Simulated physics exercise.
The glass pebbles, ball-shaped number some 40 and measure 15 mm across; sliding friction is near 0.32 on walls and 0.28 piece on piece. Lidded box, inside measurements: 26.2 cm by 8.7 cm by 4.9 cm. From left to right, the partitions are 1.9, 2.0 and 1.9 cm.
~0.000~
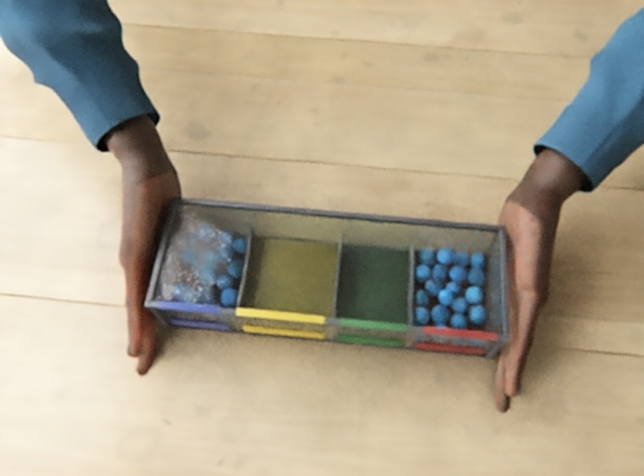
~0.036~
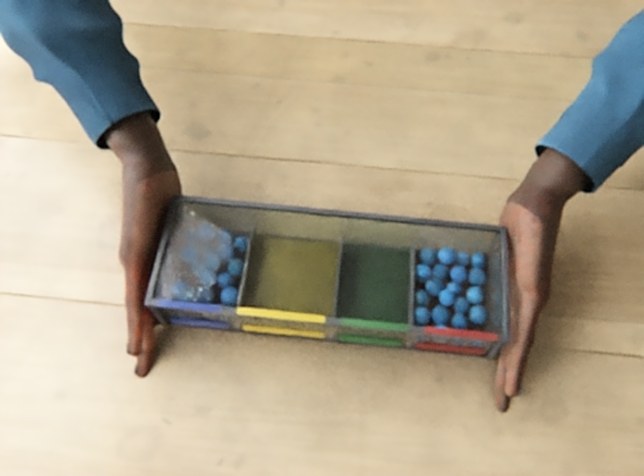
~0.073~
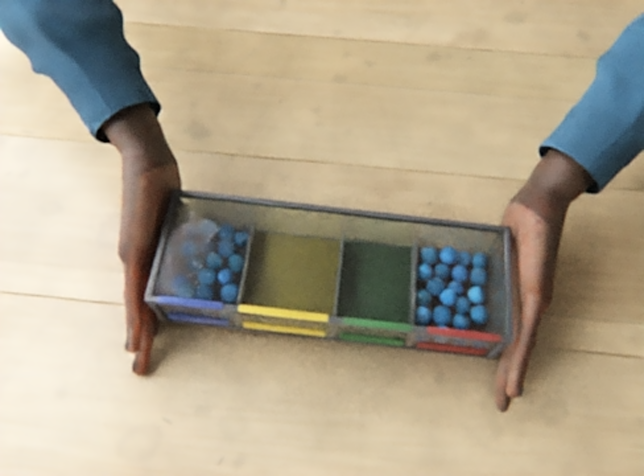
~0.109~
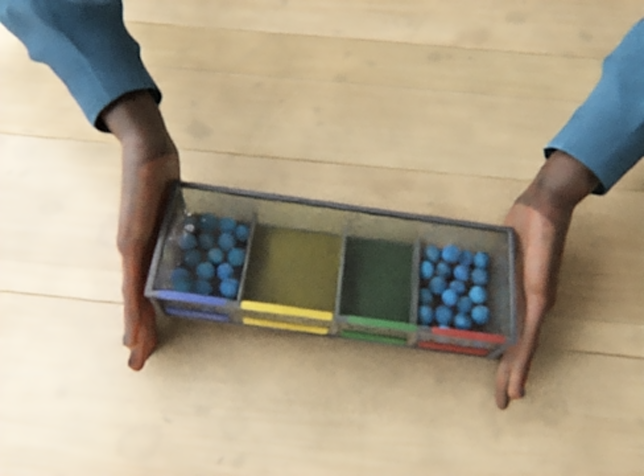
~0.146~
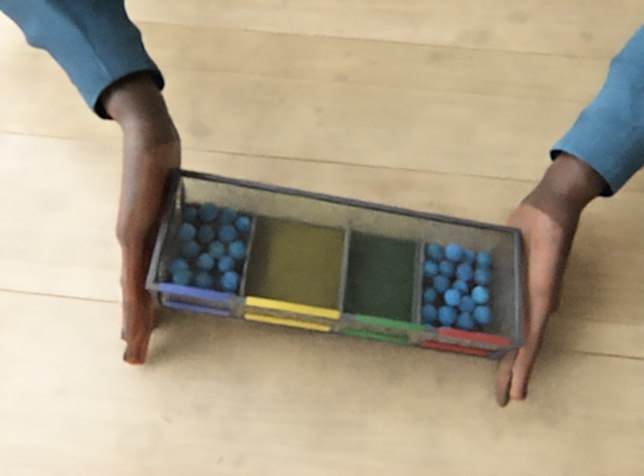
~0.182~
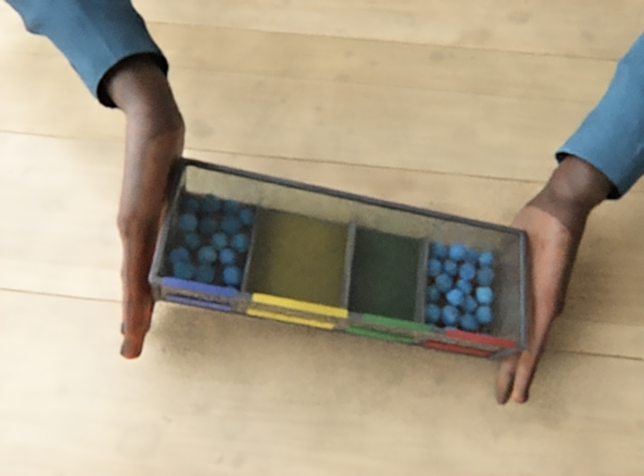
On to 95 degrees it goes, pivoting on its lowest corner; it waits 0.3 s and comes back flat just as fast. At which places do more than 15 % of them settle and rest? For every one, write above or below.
Red compartment above, blue compartment below, green compartment below, yellow compartment below.
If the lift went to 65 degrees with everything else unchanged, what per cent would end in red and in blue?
You'd get red at 55 % and blue at 35 %.
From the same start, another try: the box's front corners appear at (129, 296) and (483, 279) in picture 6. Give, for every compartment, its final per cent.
Per cent by compartment: Red 0, blue 95, green 0, yellow 5.
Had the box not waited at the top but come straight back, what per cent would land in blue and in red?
That would leave blue with 0 percent and red with 85 percent.
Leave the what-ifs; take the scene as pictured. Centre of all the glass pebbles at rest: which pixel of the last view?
I'd put it at about (460, 307).
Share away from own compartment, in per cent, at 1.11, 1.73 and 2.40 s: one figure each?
In order: 45, then 45, then 45.
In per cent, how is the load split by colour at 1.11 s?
Red = 55, blue = 0, green = 15, yellow = 25 (per cent).
Then, at 1.11 s, tilt 95 degrees; red 55 %, green 15 %, yellow 25 %.
After 1.73 s, tilt 51 degrees; red 95 %, green 5 %.
Then, at 2.40 s, tilt 0 degrees; red 95 %, green 5 %.
At rest (2.8 s), red 95 %, blue 0 %, green 5 %, yellow 0 %.
